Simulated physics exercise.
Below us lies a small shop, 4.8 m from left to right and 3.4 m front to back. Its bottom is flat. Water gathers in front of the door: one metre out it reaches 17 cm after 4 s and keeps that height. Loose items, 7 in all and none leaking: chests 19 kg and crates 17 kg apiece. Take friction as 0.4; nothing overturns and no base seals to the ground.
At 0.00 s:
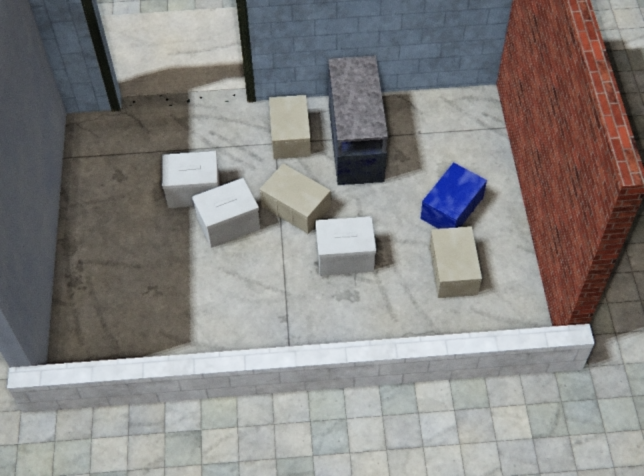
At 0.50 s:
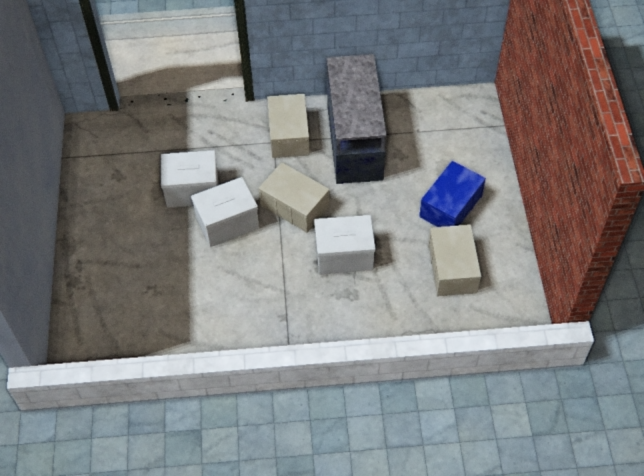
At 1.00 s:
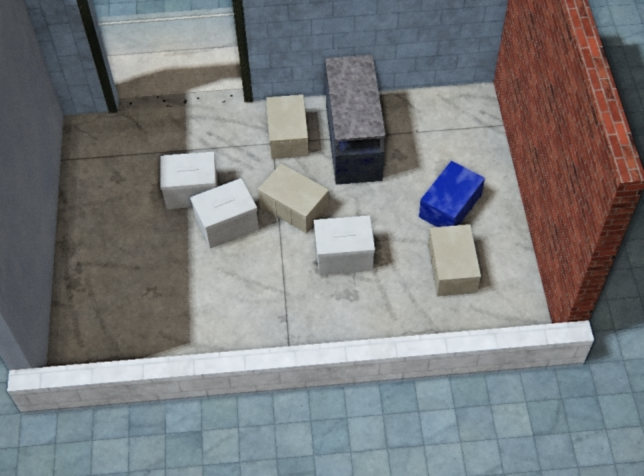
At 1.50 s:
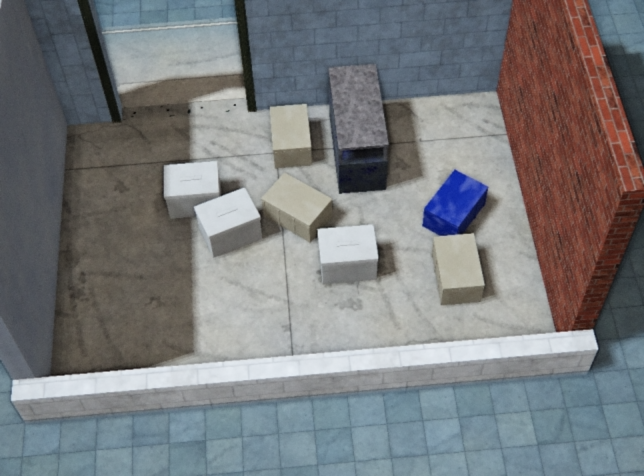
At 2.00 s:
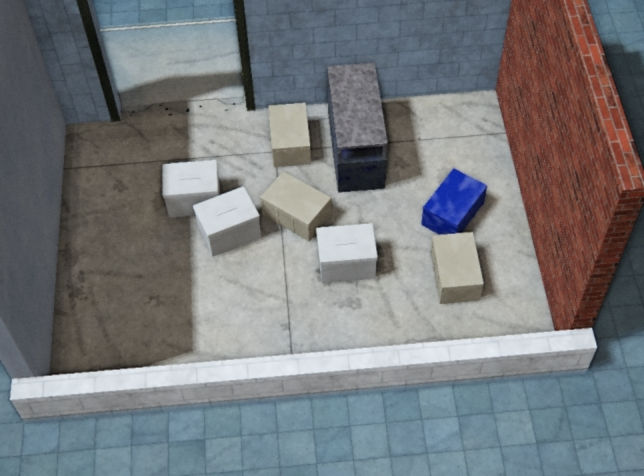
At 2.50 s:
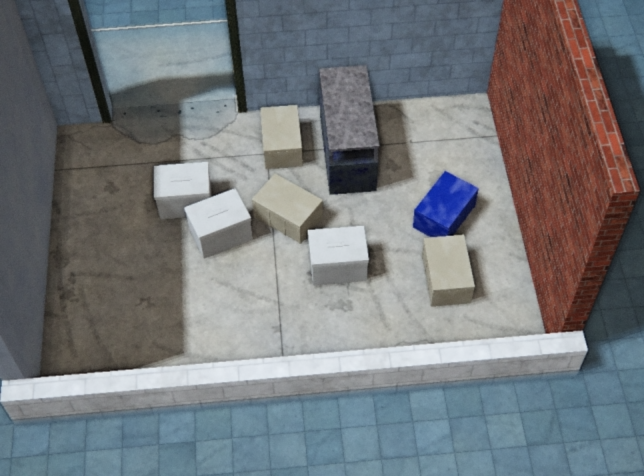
Water turns the pale paving around a small walled shop blue, then rises against the outside of the doorway at the back. By the end a thin, rounded sheet spreads just inside the door onto the flat floor, while the blue, tan and white boxes stay where they are.
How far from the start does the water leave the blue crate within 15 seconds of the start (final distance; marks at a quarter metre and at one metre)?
Blue crate is nudged along.
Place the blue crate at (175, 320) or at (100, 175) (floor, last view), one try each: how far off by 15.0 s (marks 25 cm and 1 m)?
In turn: It ends far away; it gets carried off.
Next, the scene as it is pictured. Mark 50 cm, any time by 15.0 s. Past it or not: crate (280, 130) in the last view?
Answer: Under.
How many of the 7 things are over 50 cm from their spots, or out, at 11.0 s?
I count 2.
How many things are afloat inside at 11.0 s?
I count 2.
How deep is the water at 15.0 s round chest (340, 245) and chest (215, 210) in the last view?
About 12 and 11 cm.
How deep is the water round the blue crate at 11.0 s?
Roughly 5 cm.
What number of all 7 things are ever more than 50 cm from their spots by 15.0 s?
I count 5.
After 3.5 s the blue crate is near (447, 199), 0.0 m from its start, aground; 0 afloat.
After 6.8 s the blue crate is near (447, 199), 0.0 m from its start, aground; 0 afloat.
After 11.0 s the blue crate is near (447, 199), 0.0 m from its start, aground; 2 afloat.
After 15.0 s the blue crate is near (405, 147), 0.8 m from its start, afloat; 6 afloat.
